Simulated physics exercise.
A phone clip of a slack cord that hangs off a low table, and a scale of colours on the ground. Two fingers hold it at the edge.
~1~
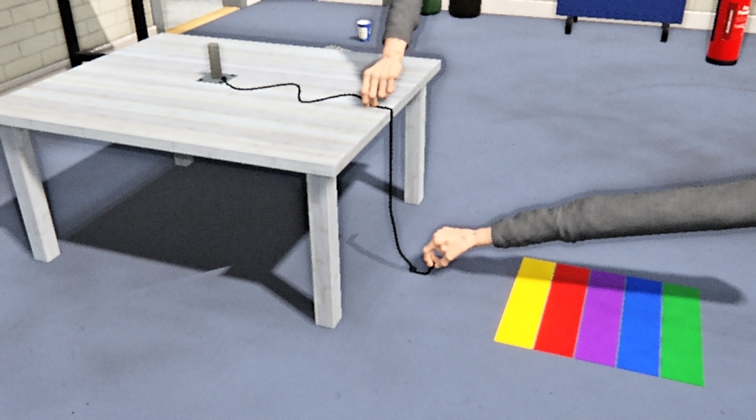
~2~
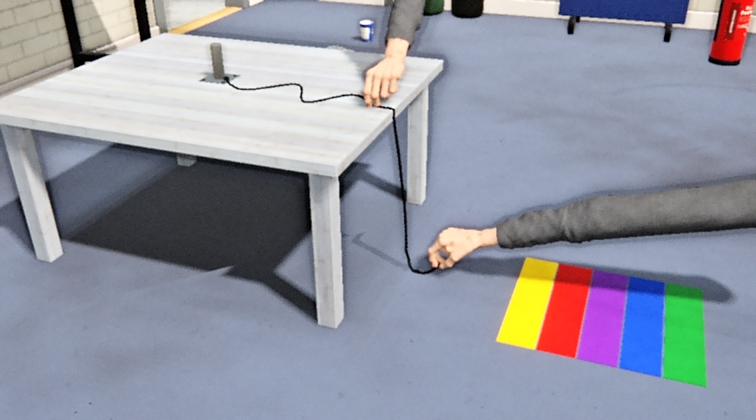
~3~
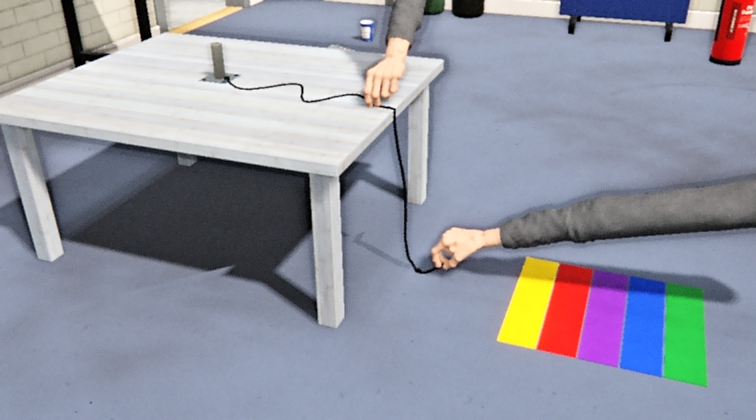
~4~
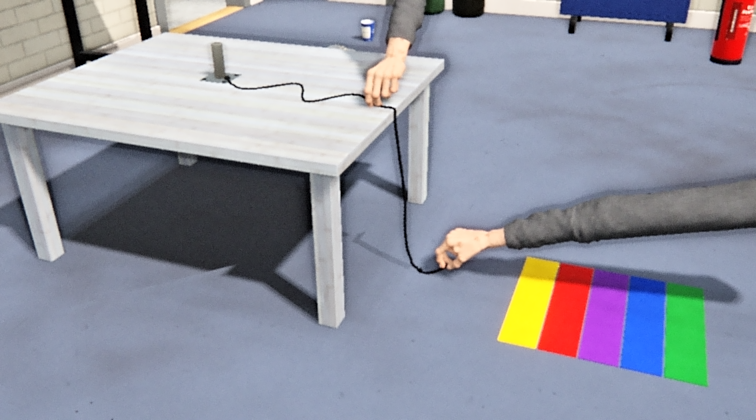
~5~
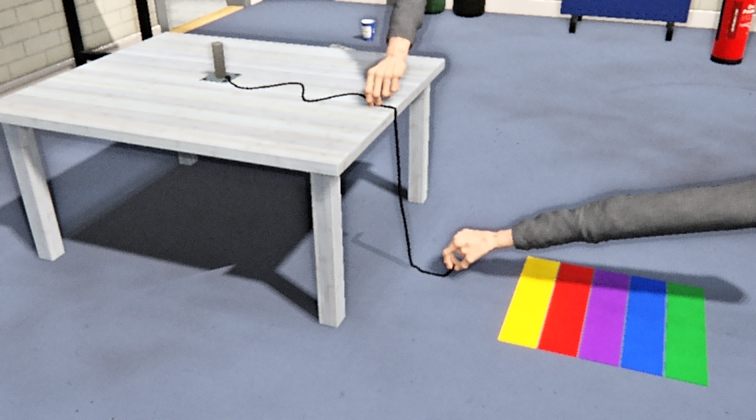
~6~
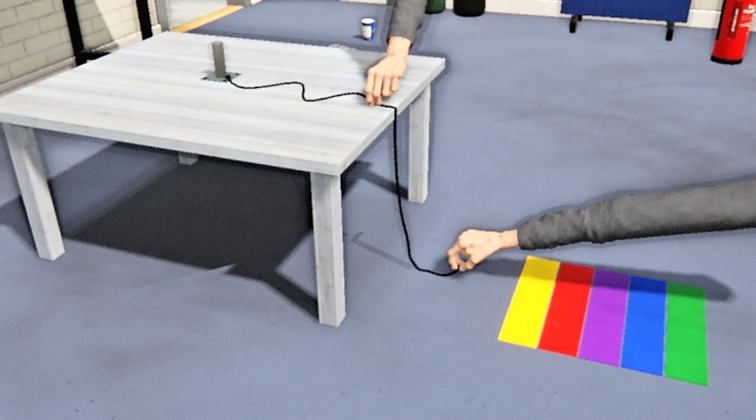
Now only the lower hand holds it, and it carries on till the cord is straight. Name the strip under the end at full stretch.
It halts on the blue strip.
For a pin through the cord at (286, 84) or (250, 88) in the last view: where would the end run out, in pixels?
In that order: (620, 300) and (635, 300).
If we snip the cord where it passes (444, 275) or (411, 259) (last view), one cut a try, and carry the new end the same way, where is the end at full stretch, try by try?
Near (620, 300) and (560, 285).
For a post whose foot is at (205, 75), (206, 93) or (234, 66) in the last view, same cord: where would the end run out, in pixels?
Near (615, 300), (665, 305) and (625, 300).
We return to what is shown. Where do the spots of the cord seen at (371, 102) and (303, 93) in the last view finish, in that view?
About (433, 132), and the other about (337, 95).
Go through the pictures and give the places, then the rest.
In the first frame, end (434, 264); yellow (518, 327); red (558, 335); purple (597, 344); blue (639, 353); green (682, 362).
In the second frame, end (439, 265); cord through (237, 88) (302, 88) (334, 98) (391, 112) (402, 187) (406, 252).
In the third frame, end (442, 265).
In the fourth frame, end (446, 266); cord through (238, 88) (303, 88) (335, 97) (392, 111) (404, 187) (408, 251).
In the fifth frame, end (454, 266).
In the sixth frame, end (458, 267); cord through (238, 87) (303, 87) (336, 96) (393, 110) (398, 186) (409, 250).
Early on, end near (569, 289); over red.
Midway, end near (617, 298); over purple.
At the end of the slack, end near (647, 303); over blue. Over blue.
